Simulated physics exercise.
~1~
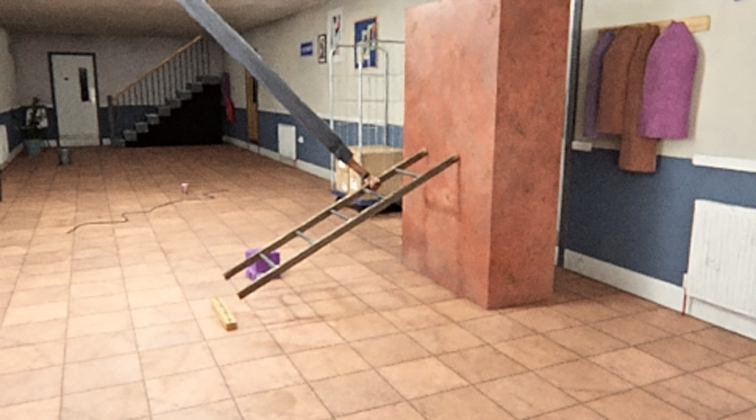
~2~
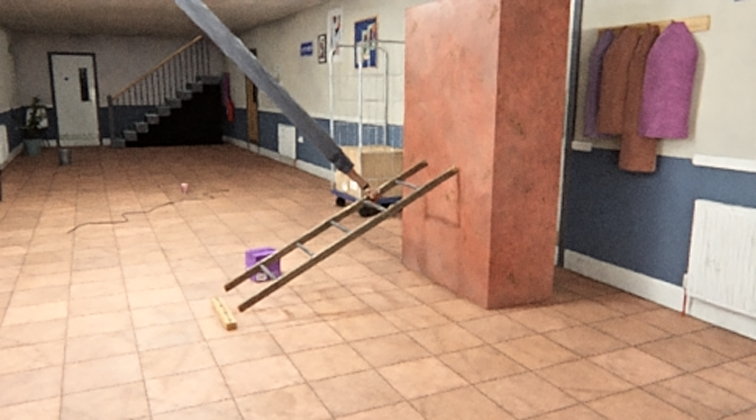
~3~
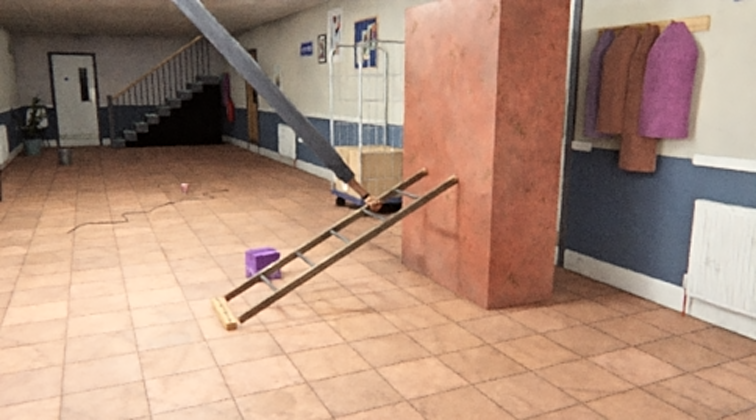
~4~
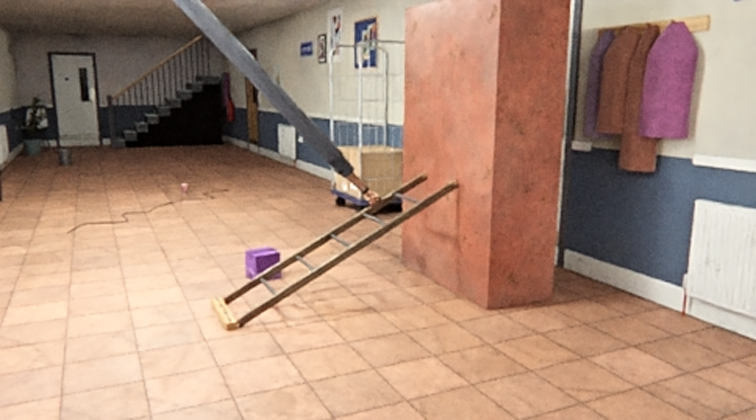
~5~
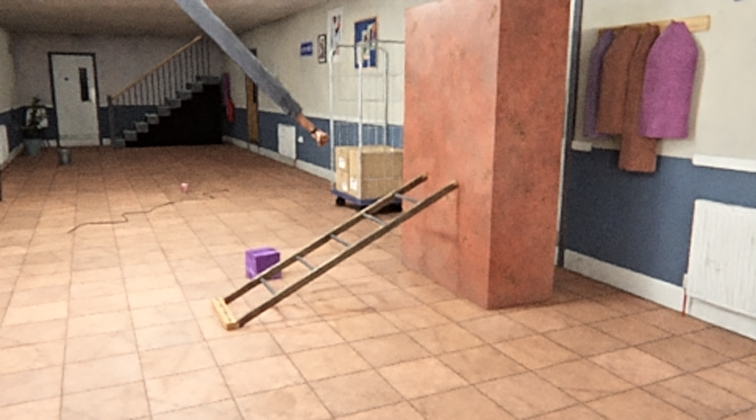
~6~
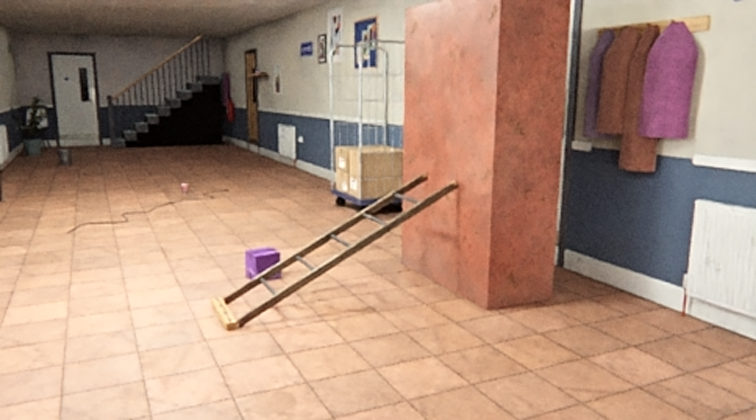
A ladder-like gate was lowered by a hand against a reddish pillar until its foot met a wooden batten on the tiled floor, near a purple parcel. The hand let go and drew back out of view, and the gate stayed leaning there, still.
